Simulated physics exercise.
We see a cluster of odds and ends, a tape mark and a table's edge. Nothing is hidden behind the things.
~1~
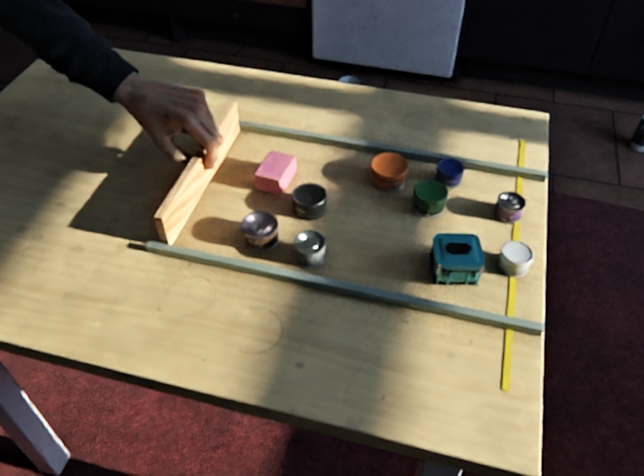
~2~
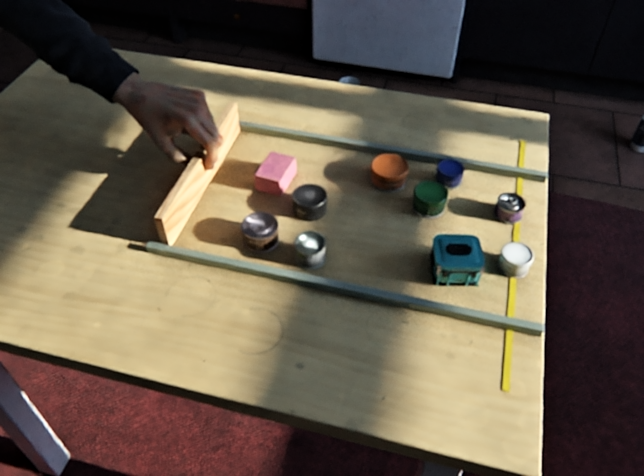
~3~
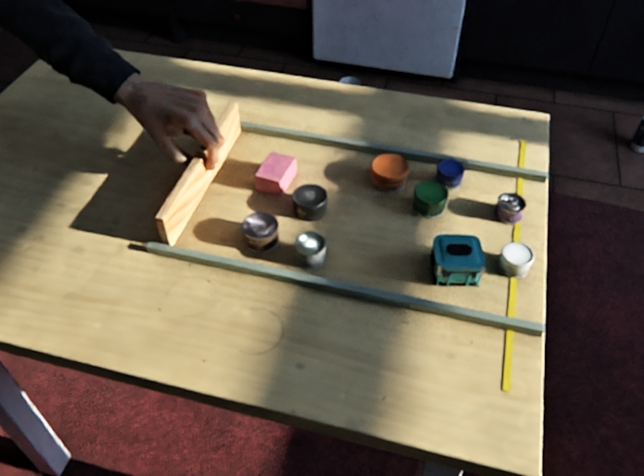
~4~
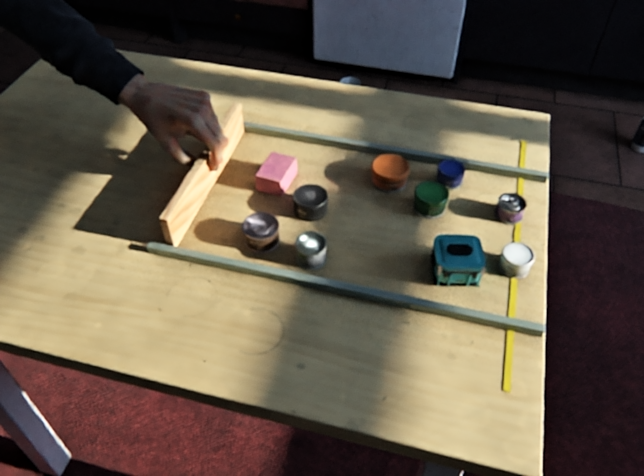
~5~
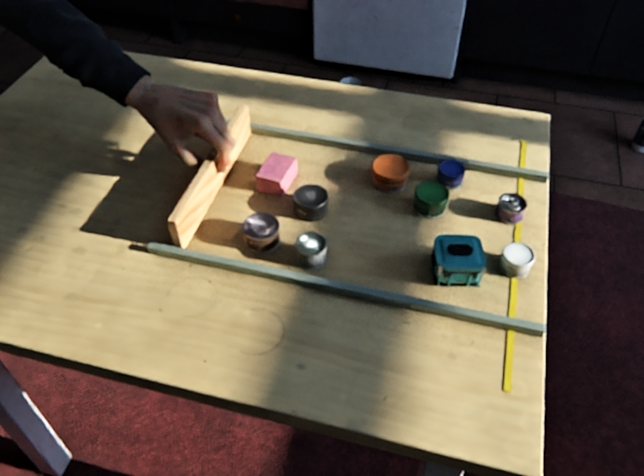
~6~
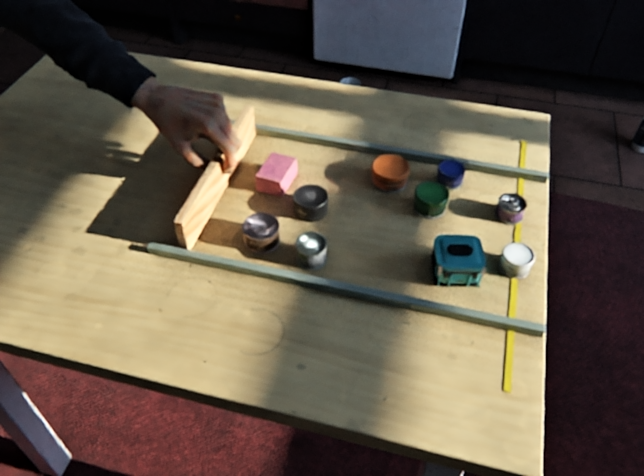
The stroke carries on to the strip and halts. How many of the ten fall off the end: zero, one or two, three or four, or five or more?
As it turns out, the number that fall off is five or more.
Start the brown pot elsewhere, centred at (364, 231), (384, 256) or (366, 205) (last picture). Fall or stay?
In turn it does not fall; is kept; falls.
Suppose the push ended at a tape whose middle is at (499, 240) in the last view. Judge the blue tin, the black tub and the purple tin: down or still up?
The blue tin is lost, the black tub does not fall, the purple tin comes down.
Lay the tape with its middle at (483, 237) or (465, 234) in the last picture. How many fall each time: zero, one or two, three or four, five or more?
One after another: Just one or two; just one or two.
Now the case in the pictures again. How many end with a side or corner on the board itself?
The number is 5.
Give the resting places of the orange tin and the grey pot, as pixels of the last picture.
About (541, 193), and the other about (532, 306).
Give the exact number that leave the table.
It comes to 5.
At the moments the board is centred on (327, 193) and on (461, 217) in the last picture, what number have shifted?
4 and 10.
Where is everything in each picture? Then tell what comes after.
White pot (515, 259); purple tin (509, 208); turquoise case (456, 259); board (202, 169); tape (516, 242), in the first picture.
Purple tin (510, 208); orange tin (389, 173), in the second picture.
Turquoise case (457, 260); brown pot (261, 232), in the third picture.
White pot (516, 261); green tin (431, 200), in the fourth picture.
Purple tin (511, 209); black tub (311, 203), in the fifth picture.
White pot (516, 261); purple tin (511, 209); turquoise case (457, 260); board (219, 173); tape (517, 243), in the sixth picture.
Soon after, none off yet; white pot at rest near (516, 261); purple tin at rest near (511, 209); turquoise case at rest near (457, 260).
After that, none off yet; white pot at rest near (516, 261); purple tin at rest near (511, 209); turquoise case moving near (466, 261).
In the end, the number that fall off is five or more; gone, green tin, blue tin, turquoise case, purple tin and white pot.
